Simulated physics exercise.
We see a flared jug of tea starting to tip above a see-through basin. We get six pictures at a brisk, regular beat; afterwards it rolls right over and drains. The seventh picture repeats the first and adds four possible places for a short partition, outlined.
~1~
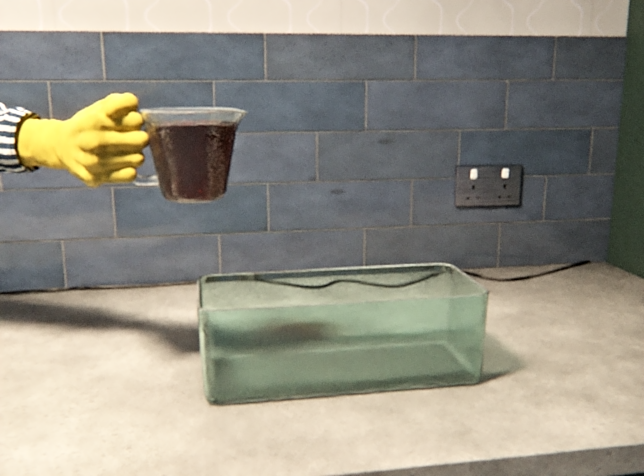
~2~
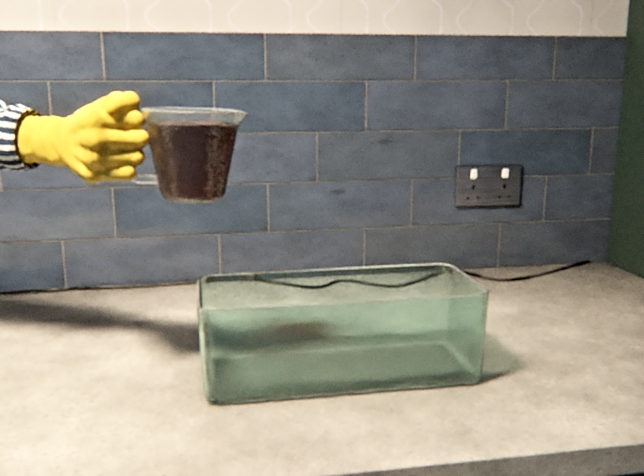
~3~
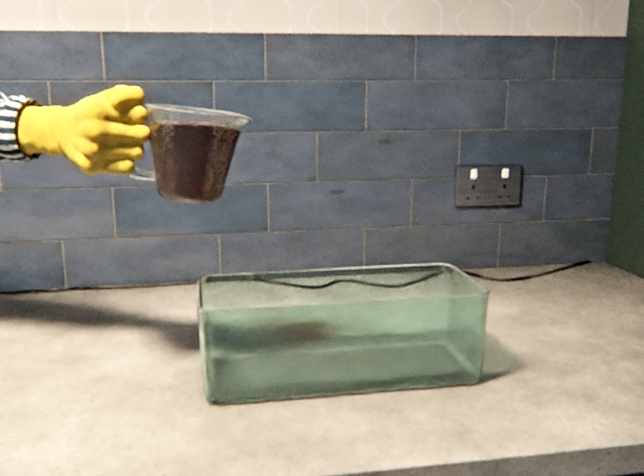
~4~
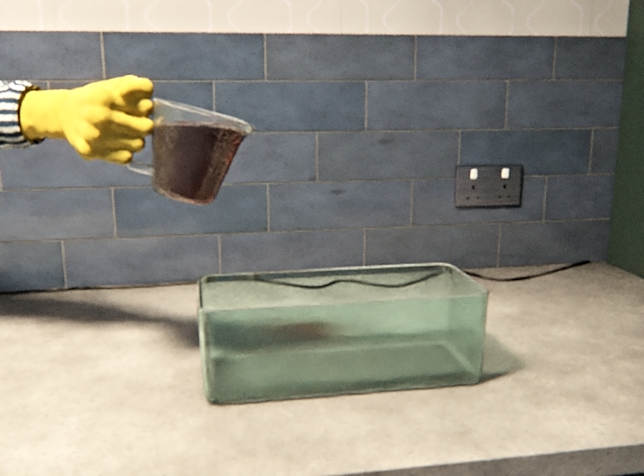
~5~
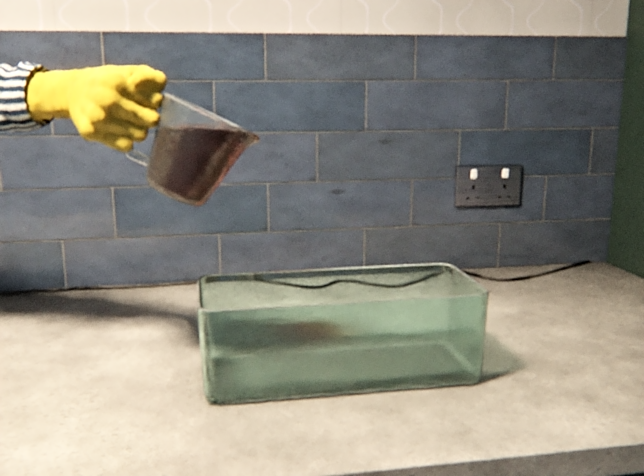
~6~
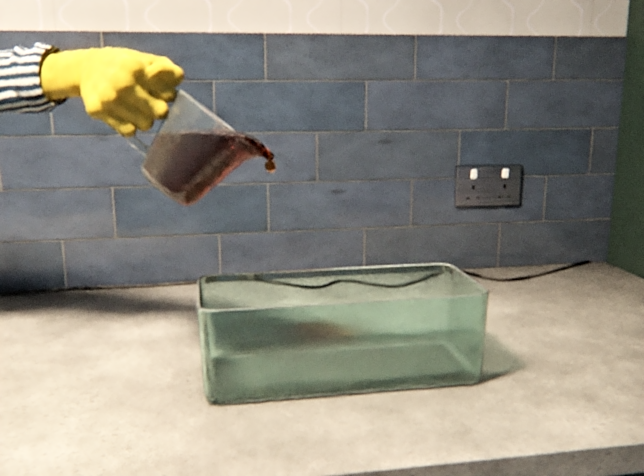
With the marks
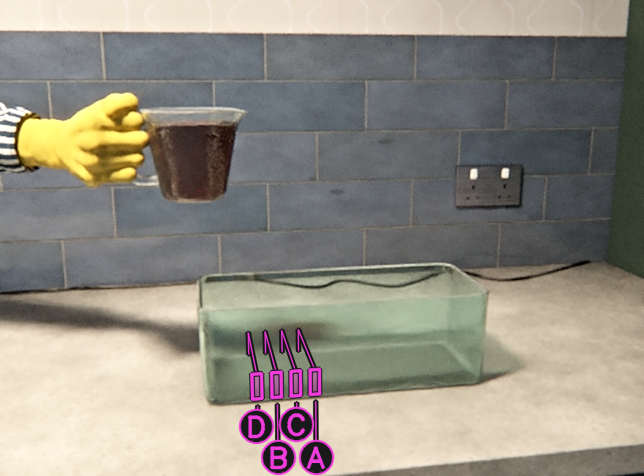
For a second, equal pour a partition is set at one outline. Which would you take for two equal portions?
Place A does it best.
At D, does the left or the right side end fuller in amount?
More ends on the right.
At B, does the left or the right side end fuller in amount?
The right one.
In magenta, A at (315, 401); B at (277, 404); C at (296, 402); D at (257, 406).
With A, about 47 % ends left of the wall and 51 % right of it; 3 % is lost outside.
With B, about 13 % ends left of the wall and 85 % right of it.
With C, about 25 % ends left of the wall and 73 % right of it.
With D, about 9 % ends left of the wall and 90 % right of it.
